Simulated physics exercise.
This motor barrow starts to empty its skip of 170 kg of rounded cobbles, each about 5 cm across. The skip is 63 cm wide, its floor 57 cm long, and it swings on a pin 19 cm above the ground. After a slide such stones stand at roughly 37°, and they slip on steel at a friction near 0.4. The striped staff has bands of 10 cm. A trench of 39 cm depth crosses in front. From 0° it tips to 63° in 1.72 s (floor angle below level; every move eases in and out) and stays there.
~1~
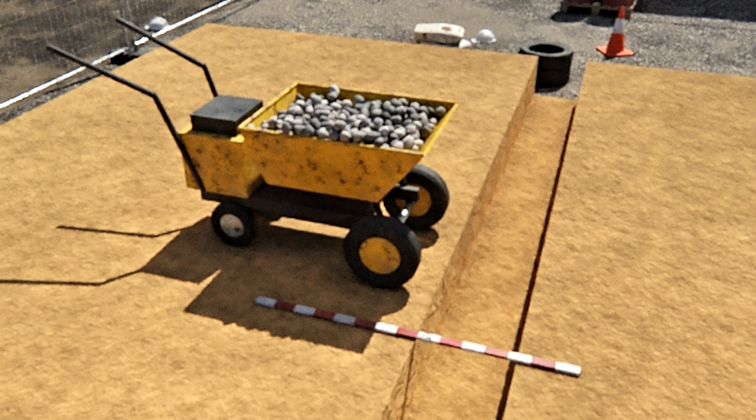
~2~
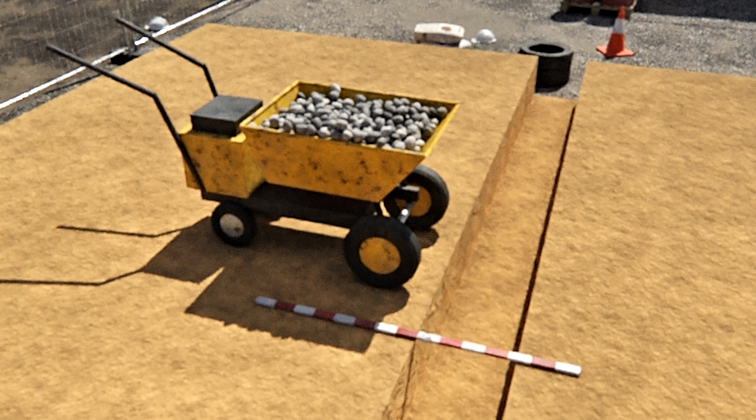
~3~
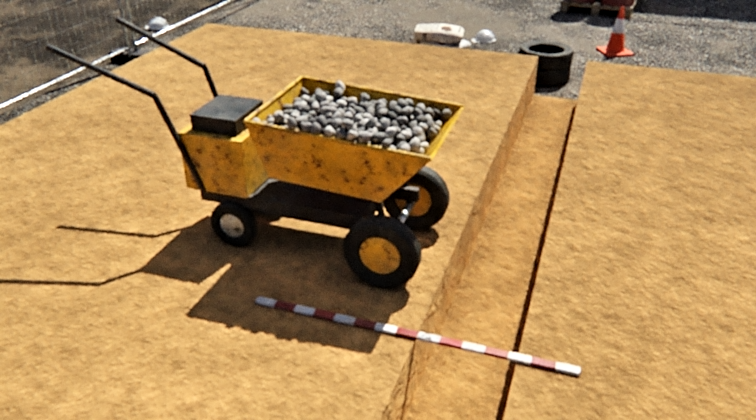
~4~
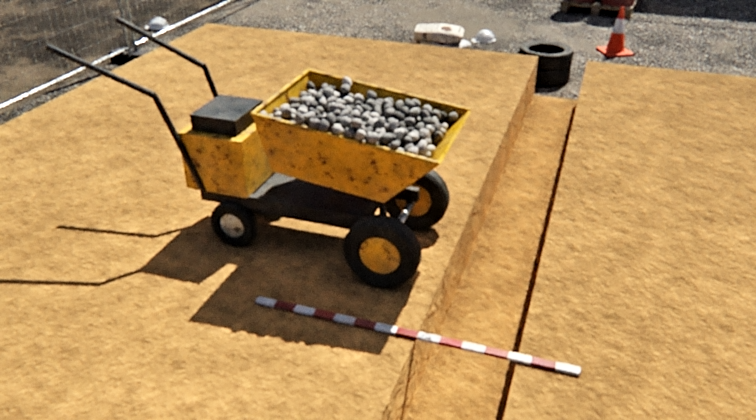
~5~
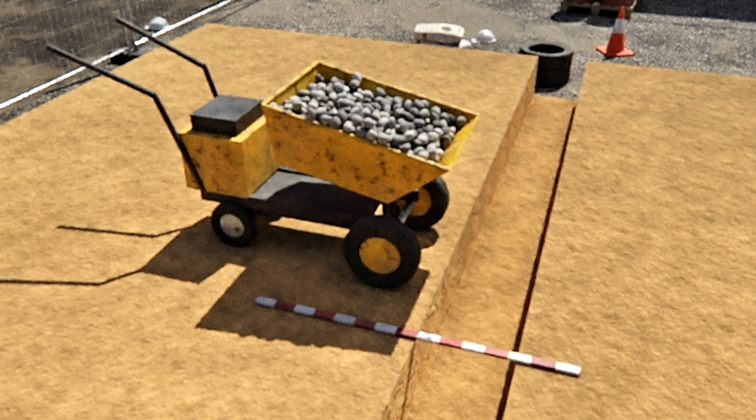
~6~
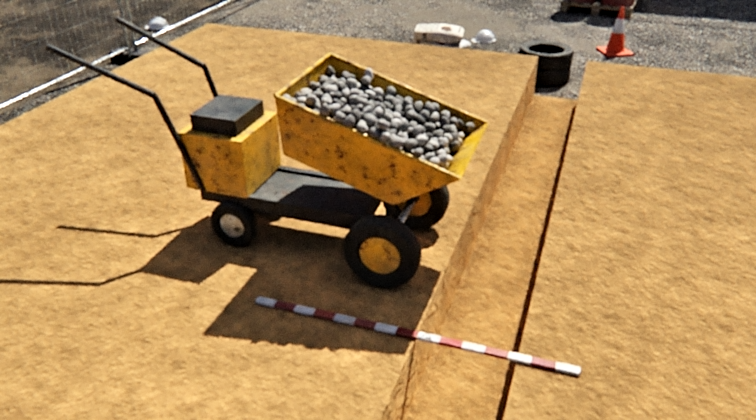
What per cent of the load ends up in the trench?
Close to 48 in a hundred.
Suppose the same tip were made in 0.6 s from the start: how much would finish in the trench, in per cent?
Then about 30 per cent.
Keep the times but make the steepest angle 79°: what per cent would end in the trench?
In that case some 45 per cent.
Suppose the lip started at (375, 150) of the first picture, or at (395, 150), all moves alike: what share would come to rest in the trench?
Near 85 per cent from the first place, 70 from the second.
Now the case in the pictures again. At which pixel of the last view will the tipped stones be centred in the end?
Near (526, 314).
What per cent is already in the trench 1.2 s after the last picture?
Some 10 per cent.
Then, 0.7 s after the last picture the floor is at 53°, 99 % in the skip, 1 % in the trench; the foremost stones are at (521, 226).
Then, 1.2 s after the last picture the floor is at 63°, 68 % in the skip, 10 % in the trench, 23 % past the trench; the foremost stones are at (623, 296).
Then, 1.6 s after the last picture the floor is at 63°, 43 % in the skip, 18 % in the trench, 39 % past the trench; the foremost stones are at (682, 290).
Then, 3.5 s after the last picture the floor is at 63°, 11 % in the skip, 48 % in the trench, 41 % past the trench; the foremost stones are at (711, 307).
